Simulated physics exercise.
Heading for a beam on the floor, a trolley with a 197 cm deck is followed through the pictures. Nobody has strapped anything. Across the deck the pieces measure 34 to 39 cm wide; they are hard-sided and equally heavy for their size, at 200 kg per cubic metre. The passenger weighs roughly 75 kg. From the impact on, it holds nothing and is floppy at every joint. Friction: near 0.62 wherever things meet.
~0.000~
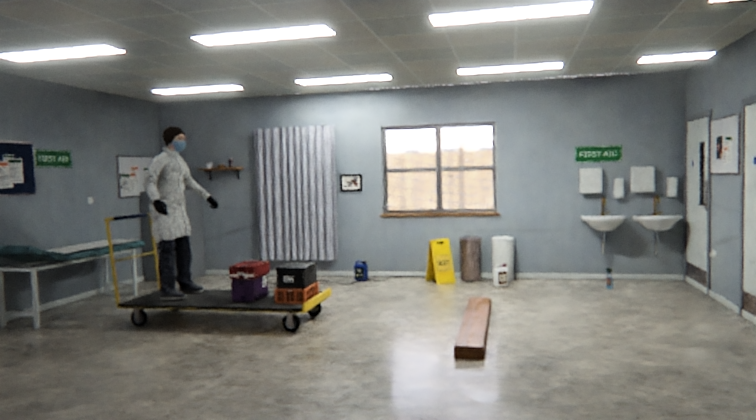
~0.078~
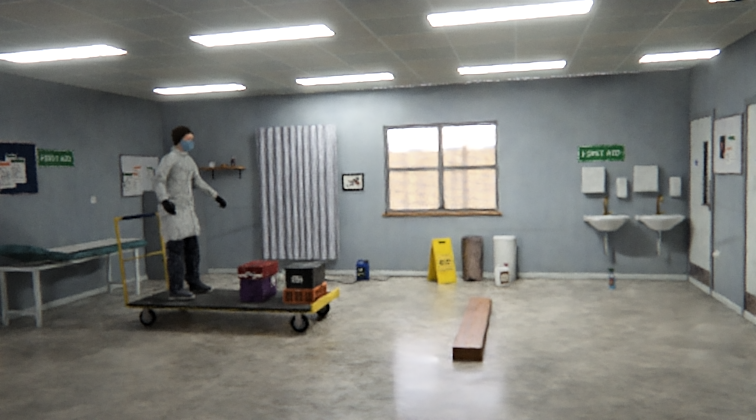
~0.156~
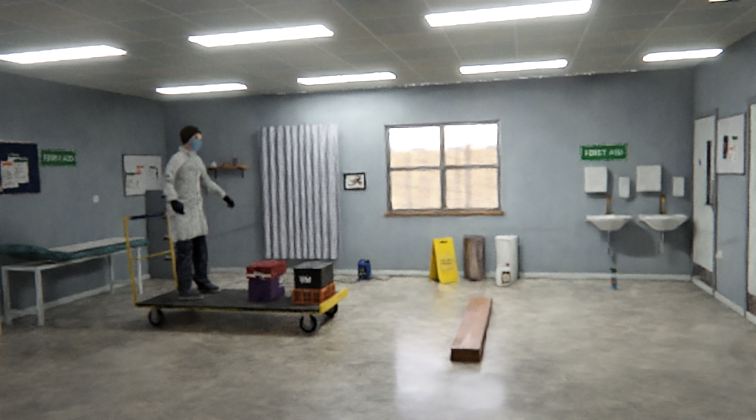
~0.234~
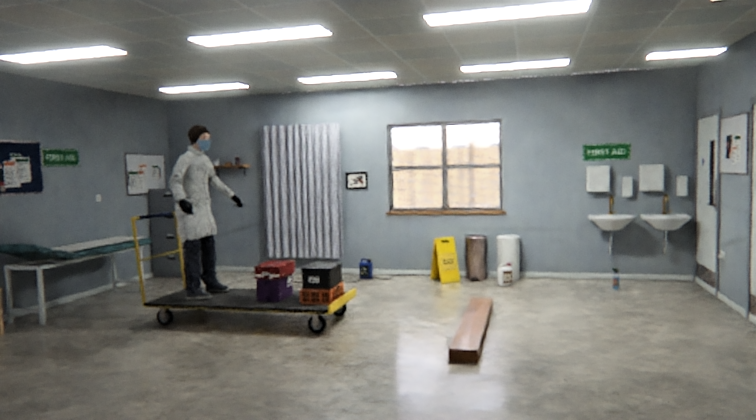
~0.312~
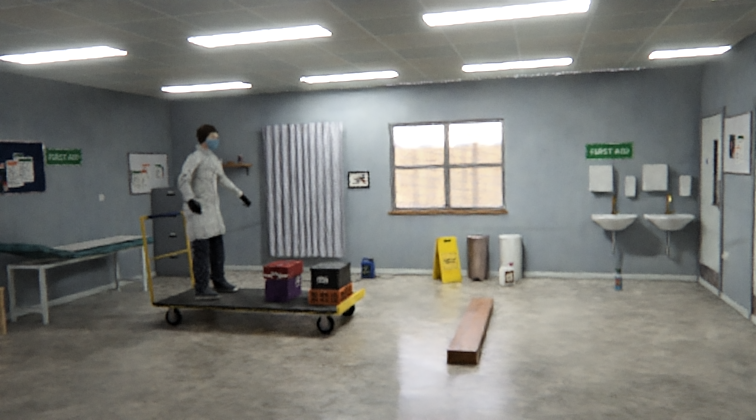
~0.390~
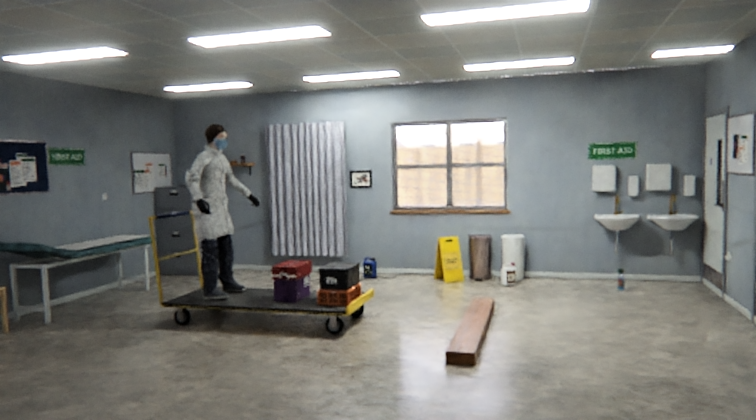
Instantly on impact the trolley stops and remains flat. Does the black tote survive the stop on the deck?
Chances are it will remain inboard.
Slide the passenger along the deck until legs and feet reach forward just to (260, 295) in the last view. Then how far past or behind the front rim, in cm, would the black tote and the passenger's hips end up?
The black item goes over by 60 cm, but the hips stay 100 cm behind the front rim.
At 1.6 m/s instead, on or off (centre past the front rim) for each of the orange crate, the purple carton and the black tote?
In that case the orange one would stay put, the purple one would stay put and the black one would not stay put.
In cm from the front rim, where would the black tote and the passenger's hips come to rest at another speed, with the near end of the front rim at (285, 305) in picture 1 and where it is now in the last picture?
So the black one ends up 40 cm ahead of the front rim, while the hips settle 120 cm behind it.
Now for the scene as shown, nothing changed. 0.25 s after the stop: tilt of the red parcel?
Roughly 0 degrees.
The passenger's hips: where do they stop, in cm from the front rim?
Some 130 cm behind it.
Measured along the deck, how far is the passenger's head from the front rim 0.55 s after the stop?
Roughly 70 cm behind the front rim.
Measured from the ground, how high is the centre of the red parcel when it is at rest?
55 cm.
Impact comes at 1.29 s.
After 1.84 s the black tote is 10 cm behind the rim, tilted 0°, near (459, 280) in the last picture's view.
After 2.29 s the black tote is 10 cm behind the rim, tilted 0°, near (459, 280) in the last picture's view.
At rest, 2.7 s, nothing is past the rim; behind it, black tote, orange crate, purple carton, red parcel and the passenger's hips.
